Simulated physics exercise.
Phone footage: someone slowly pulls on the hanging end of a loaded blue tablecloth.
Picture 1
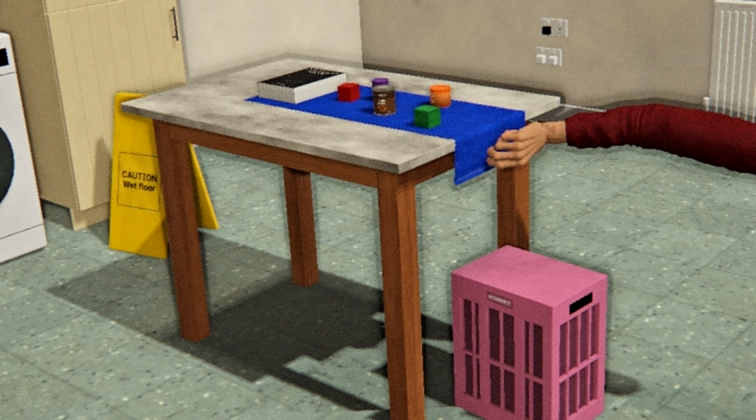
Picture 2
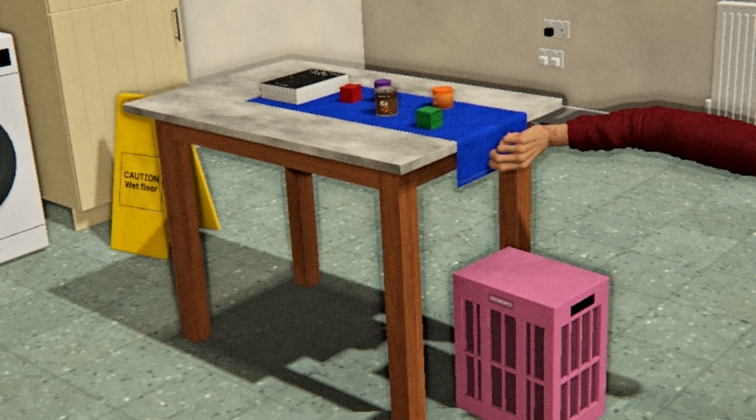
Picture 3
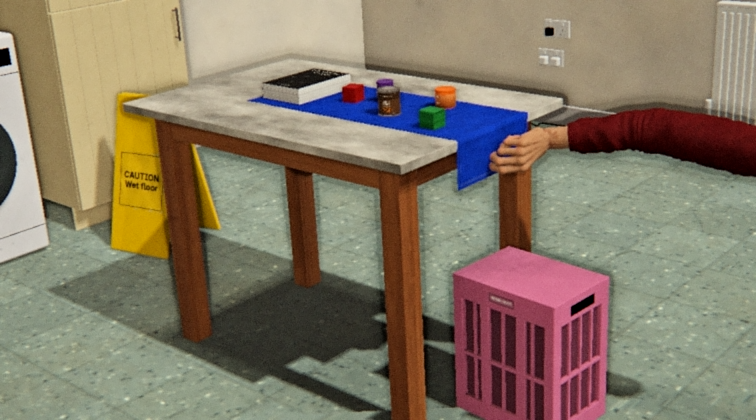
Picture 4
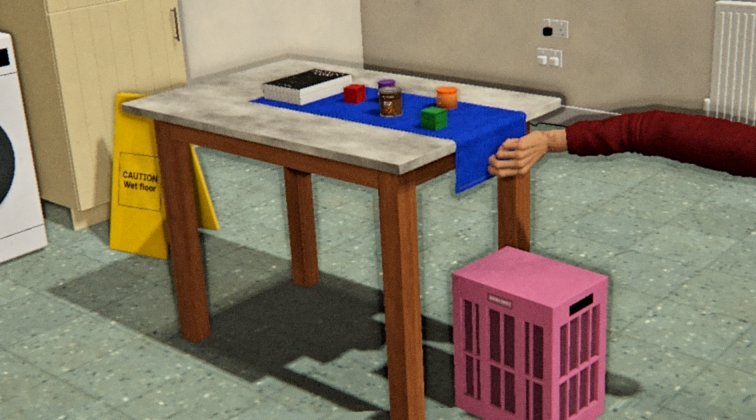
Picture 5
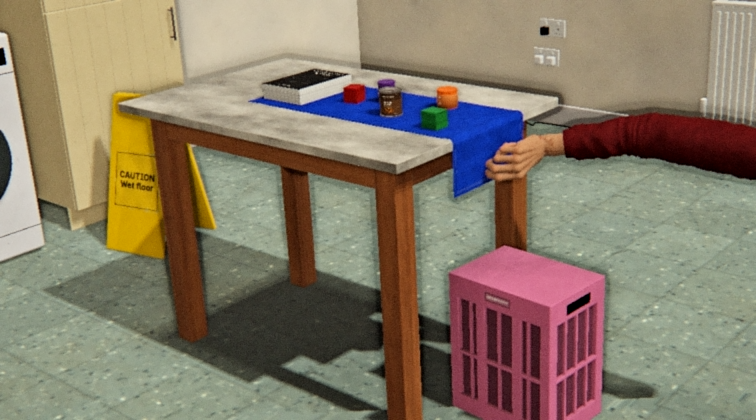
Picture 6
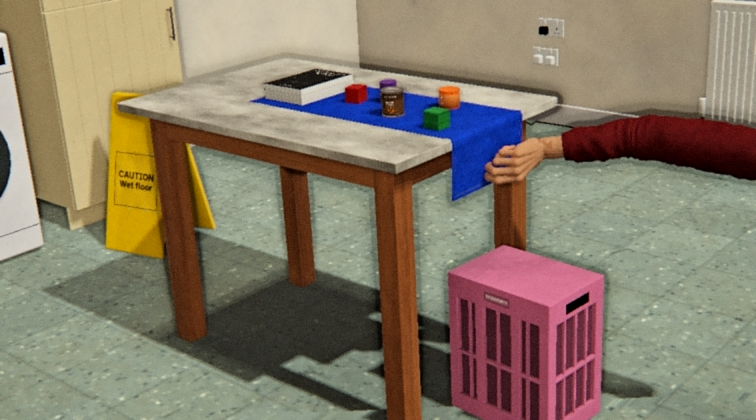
A blue cloth lies across a pale-topped wooden table in a tiled room, seen from slightly above, with a yellow wet-floor sign at left and a pink crate at right. On or beside it sit a black-and-white book, red and green cubes, and purple, brown and orange containers. A red-sleeved arm slowly pulls the hanging end downward, the objects creep slightly right, and the camera wavers faintly.
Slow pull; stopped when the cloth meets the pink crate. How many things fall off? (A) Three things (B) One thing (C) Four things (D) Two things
D.
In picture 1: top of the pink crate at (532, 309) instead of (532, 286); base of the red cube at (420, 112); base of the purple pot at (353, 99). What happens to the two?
Note: Red cube lost; purple pot kept on top.
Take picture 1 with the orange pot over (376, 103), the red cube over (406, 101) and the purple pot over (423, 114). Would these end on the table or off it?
As for the orange pot, it stays aboard; the red cube stays aboard; the purple pot goes off.
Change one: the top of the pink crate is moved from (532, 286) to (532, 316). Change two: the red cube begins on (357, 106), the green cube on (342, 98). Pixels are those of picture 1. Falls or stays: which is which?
The red cube stays put; the green cube stays put.
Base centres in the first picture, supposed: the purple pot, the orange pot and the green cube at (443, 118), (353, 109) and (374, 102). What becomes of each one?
Purple pot dropped, orange pot kept, green cube kept.
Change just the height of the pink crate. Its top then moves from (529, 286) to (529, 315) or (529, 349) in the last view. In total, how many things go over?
You'd get 3 and then 4.
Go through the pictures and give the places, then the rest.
In the first frame, hem (455, 186); green cube (427, 108); orange pot (440, 87); brown can (384, 88); purple pot (380, 80); red cube (348, 85); top of the crate (532, 286).
In the second frame, hem (457, 188); green cube (429, 109).
In the third frame, hem (458, 190); orange pot (445, 88).
In the fourth frame, hem (455, 194); brown can (390, 89); top of the crate (533, 287).
In the fifth frame, hem (454, 198); purple pot (386, 81).
In the sixth frame, hem (452, 201); green cube (436, 110); orange pot (449, 89); brown can (392, 89); purple pot (388, 81); red cube (356, 86).
A little later, hem near (491, 220); green cube gone.
Next, hem on the crate; green cube and orange pot gone.
When it is over, hem on the crate; green cube and orange pot gone. The answer is two.
